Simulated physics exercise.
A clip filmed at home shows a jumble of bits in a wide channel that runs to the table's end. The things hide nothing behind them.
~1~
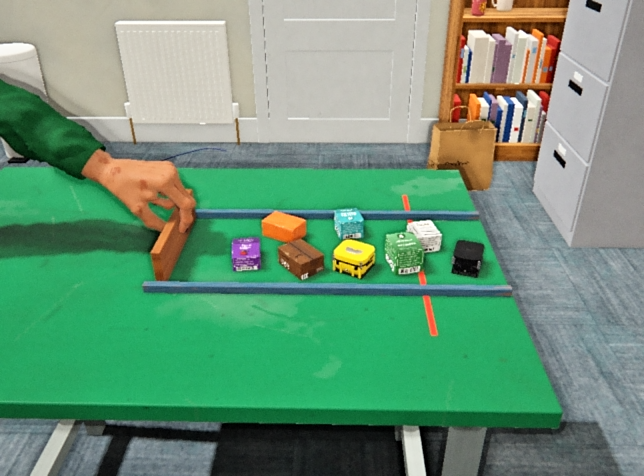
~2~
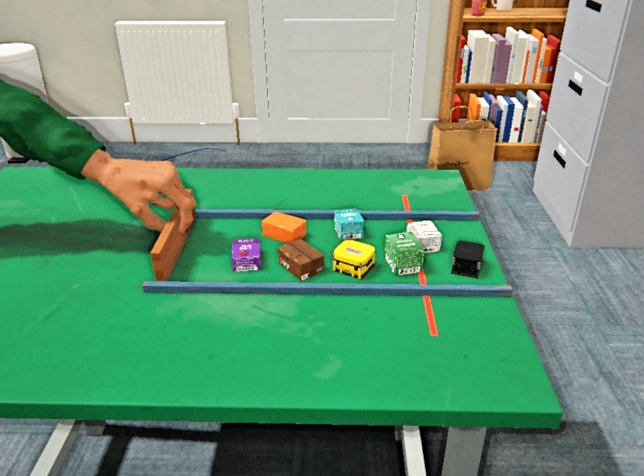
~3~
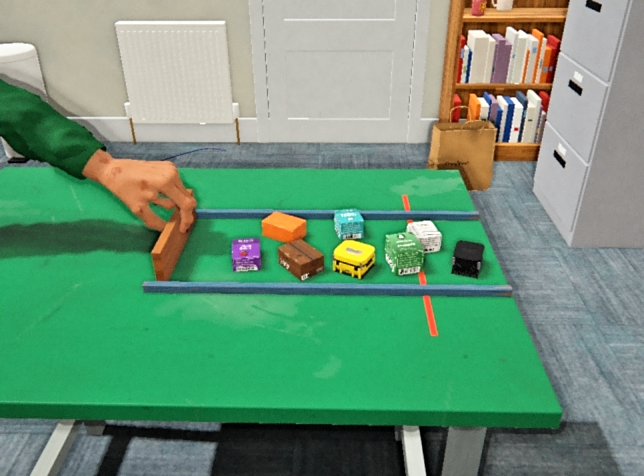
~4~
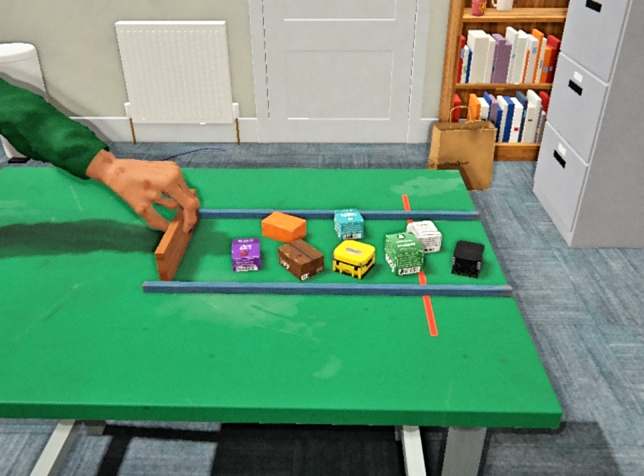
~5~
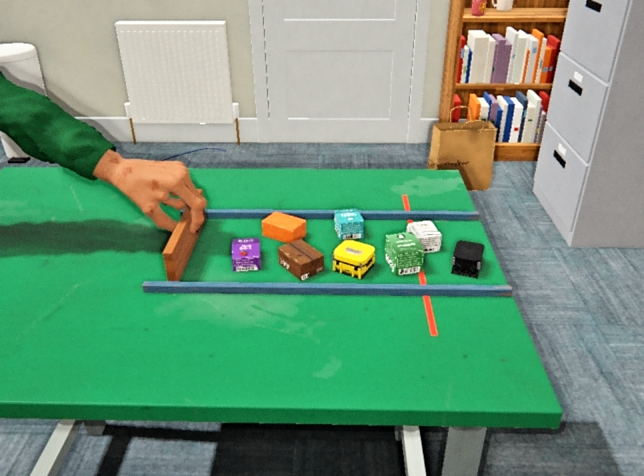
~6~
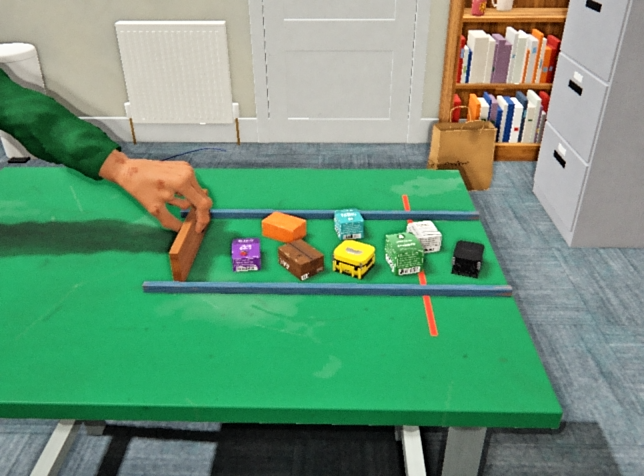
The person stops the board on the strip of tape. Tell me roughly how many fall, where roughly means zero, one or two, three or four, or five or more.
Roughly, one or two fall.
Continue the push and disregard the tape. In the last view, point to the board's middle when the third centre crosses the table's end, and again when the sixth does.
At (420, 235) for the third, at (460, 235) for the sixth.
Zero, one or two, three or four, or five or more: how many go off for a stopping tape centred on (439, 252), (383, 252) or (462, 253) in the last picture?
Either three or four; either one or two; more than four.
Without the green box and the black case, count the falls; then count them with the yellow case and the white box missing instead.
First 0, then 1.
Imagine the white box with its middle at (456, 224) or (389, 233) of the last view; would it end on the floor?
Taking the two places in turn: It doesn't drop, then it doesn't drop.
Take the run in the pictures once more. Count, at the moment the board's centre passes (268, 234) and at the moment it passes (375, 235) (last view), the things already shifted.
At the first point the count is 3, at the second it's 7.
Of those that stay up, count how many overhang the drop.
Counting them gives 1.
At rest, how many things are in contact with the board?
2.
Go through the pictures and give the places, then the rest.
In the first picture, black case (468, 259); white box (424, 237); green box (404, 254); board (176, 234); tape (417, 252).
In the second picture, white box (424, 237); board (176, 234).
In the third picture, green box (404, 254); orange block (284, 228).
In the fourth picture, black case (468, 259); turquoise box (349, 224).
In the fifth picture, white box (424, 237); yellow case (354, 259).
In the sixth picture, black case (468, 259); white box (424, 237); green box (404, 254); board (192, 234); tape (417, 252).
Early on, none off yet; black case at rest near (468, 259); white box at rest near (424, 237); green box at rest near (404, 254).
Finally, the number that fall off is one or two; lost, green box and black case.
